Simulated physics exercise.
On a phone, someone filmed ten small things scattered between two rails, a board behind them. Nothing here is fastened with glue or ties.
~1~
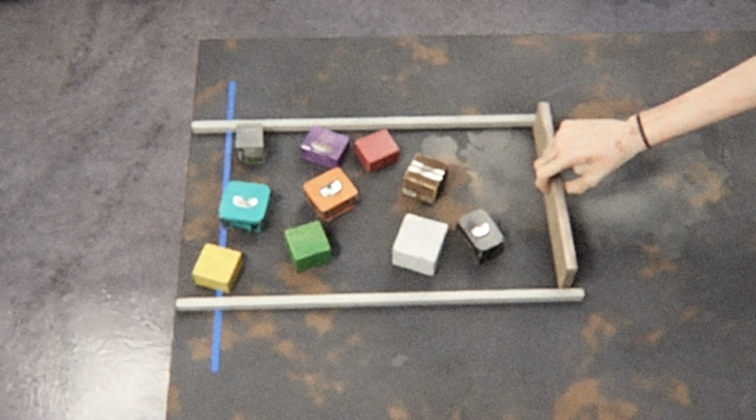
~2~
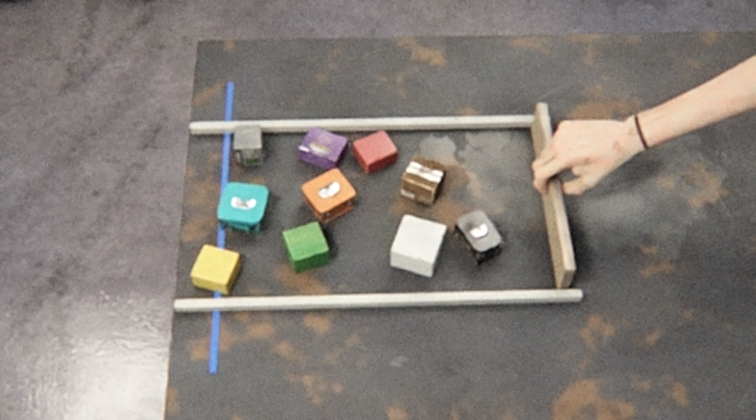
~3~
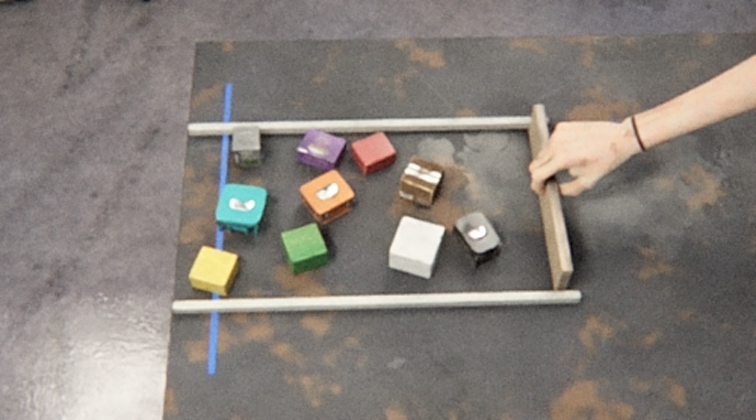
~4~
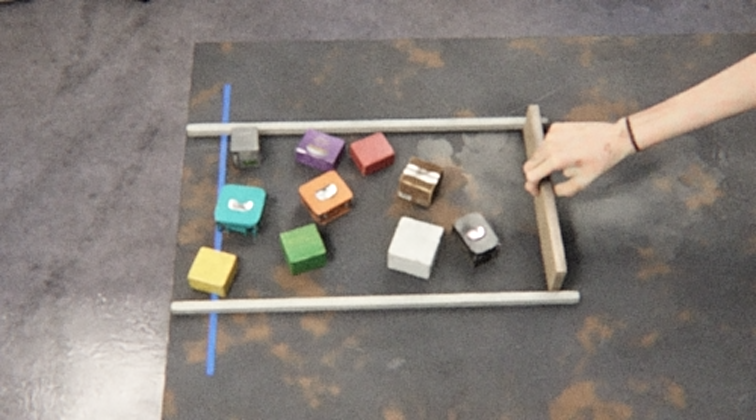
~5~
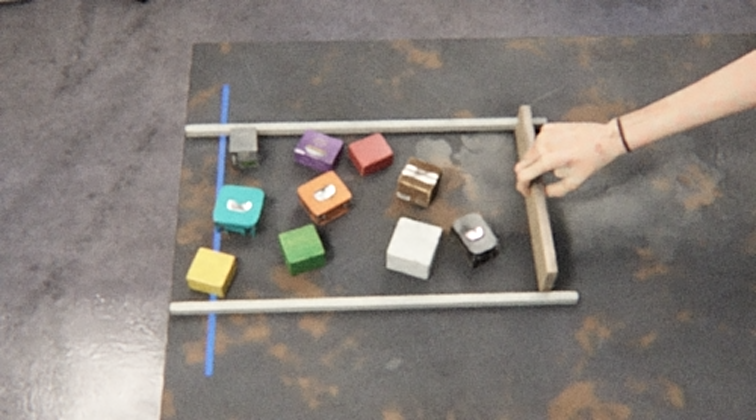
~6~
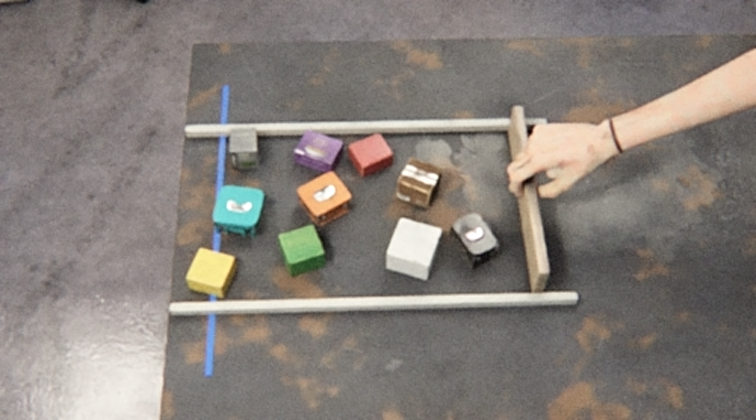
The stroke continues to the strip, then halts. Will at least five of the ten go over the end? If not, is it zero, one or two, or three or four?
Yes - after the sweep, the pieces gone from the top come to five or more, as it turns out.
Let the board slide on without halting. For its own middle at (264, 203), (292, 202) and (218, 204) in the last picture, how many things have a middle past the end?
Counts per position: 4 / 1 / 7.
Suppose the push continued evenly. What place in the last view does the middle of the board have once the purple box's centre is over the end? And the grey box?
Around (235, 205), then around (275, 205).
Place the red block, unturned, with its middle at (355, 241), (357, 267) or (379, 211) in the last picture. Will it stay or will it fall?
Well, the red block goes off the edge first, goes off the edge next, and keeps its spot last.
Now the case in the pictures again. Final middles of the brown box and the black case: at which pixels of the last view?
I'd put one at around (201, 195) and the other at around (201, 243).
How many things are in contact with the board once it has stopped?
Number: 3.
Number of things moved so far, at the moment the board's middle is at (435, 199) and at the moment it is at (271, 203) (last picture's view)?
Counts: 3, 10.
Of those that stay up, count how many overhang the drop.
I count 0 overhanging.
Soon after, none off yet; yellow block at rest near (212, 273); turquoise case at rest near (240, 212); grey box at rest near (244, 148).
Then, none off yet; yellow block on its side near (153, 304); turquoise case moved about its own width near (174, 214); grey box moved well along near (184, 149).
By the end, the number that fall off is five or more; fallen, white block, orange case, purple box, green block, grey box, turquoise case and yellow block.
